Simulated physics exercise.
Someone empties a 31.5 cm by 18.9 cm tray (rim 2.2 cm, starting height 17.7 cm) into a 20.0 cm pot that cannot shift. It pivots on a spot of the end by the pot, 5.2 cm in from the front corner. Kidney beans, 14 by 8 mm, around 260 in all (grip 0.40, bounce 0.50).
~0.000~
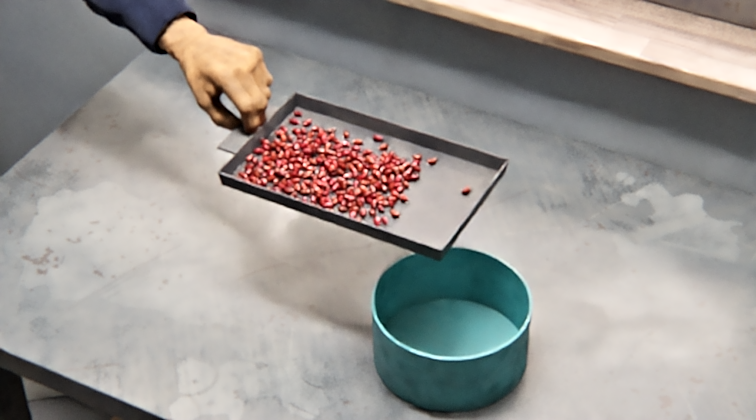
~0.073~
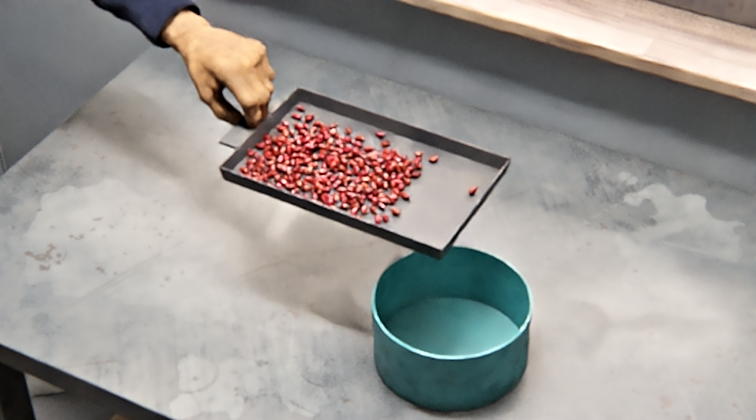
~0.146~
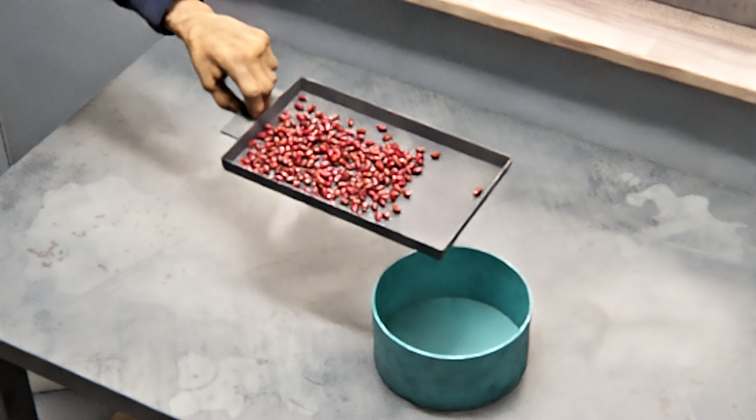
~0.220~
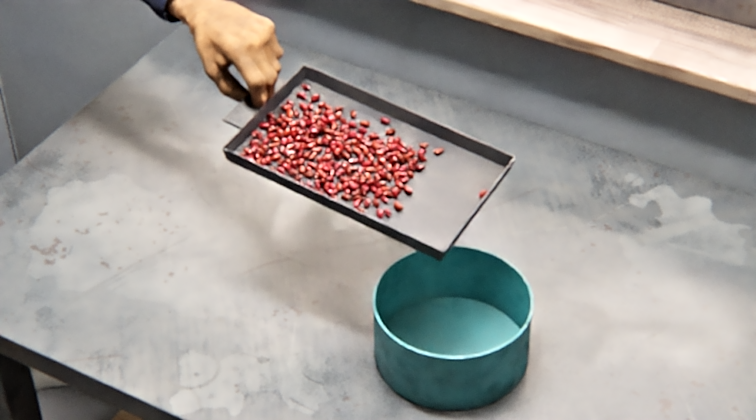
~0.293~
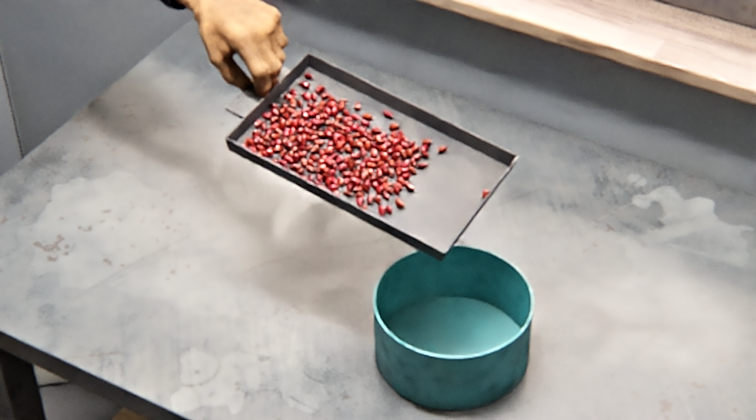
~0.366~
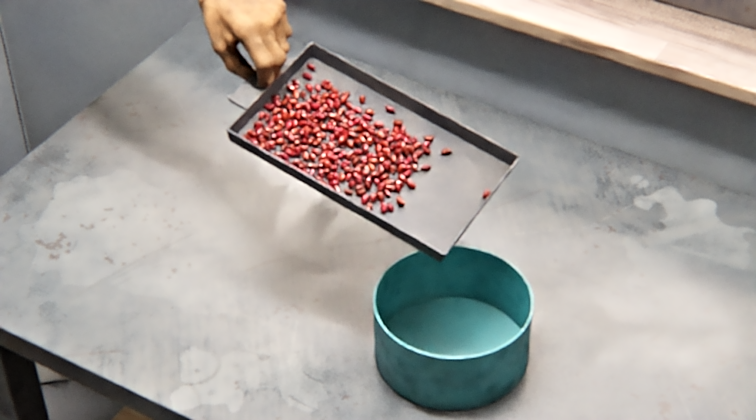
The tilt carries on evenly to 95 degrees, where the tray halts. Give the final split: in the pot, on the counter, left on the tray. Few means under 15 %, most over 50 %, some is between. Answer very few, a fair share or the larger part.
Pot: The larger part, counter: Very few, tray: Very few.
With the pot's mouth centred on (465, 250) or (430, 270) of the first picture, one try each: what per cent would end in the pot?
About 25 and 65 per cent.
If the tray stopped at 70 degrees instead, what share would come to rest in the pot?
Then about 55 per cent.
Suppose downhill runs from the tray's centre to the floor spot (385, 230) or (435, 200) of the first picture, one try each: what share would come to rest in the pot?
About 100 and 60 per cent.
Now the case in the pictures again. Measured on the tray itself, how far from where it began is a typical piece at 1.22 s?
Some 16 cm.
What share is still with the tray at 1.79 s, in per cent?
Some 80 per cent of the load.
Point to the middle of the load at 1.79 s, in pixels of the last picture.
At about (461, 231).
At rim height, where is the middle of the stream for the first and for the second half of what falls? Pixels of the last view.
At about (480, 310), then at (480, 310).
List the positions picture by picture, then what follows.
Tray tilt 0 degrees, front corners at (221, 171) and (440, 247); middle of the pieces at (331, 174); pot at (452, 300), in the first frame.
Tray tilt 1 degrees, front corners at (223, 166) and (441, 247); middle of the pieces at (333, 170), in the second frame.
Tray tilt 4 degrees, front corners at (224, 157) and (441, 247), lowest corner right front; middle of the pieces at (334, 164), in the third frame.
Tray tilt 7 degrees, front corners at (226, 147) and (443, 249), lowest corner right front; middle of the pieces at (337, 157), in the fourth frame.
Tray tilt 10 degrees, front corners at (229, 137) and (444, 249), lowest corner right front; middle of the pieces at (339, 150), in the fifth frame.
Tray tilt 14 degrees, front corners at (231, 129) and (444, 251), lowest corner right front; middle of the pieces at (341, 144); pot at (453, 299). Its pace works out near 45 degrees a second, in the sixth frame.
After 1.22 s, tilt 51 degrees; the tray holds 100 %, the pot 0 %.
After 1.79 s, tilt 77 degrees; the tray holds 80 %, the pot 15 %.
After 2.41 s, tilt 95 degrees; the tray holds 5 %, the pot 90 %.
In the end, at 3.4 s, pot 95 %, counter 5 %, tray 0 %.
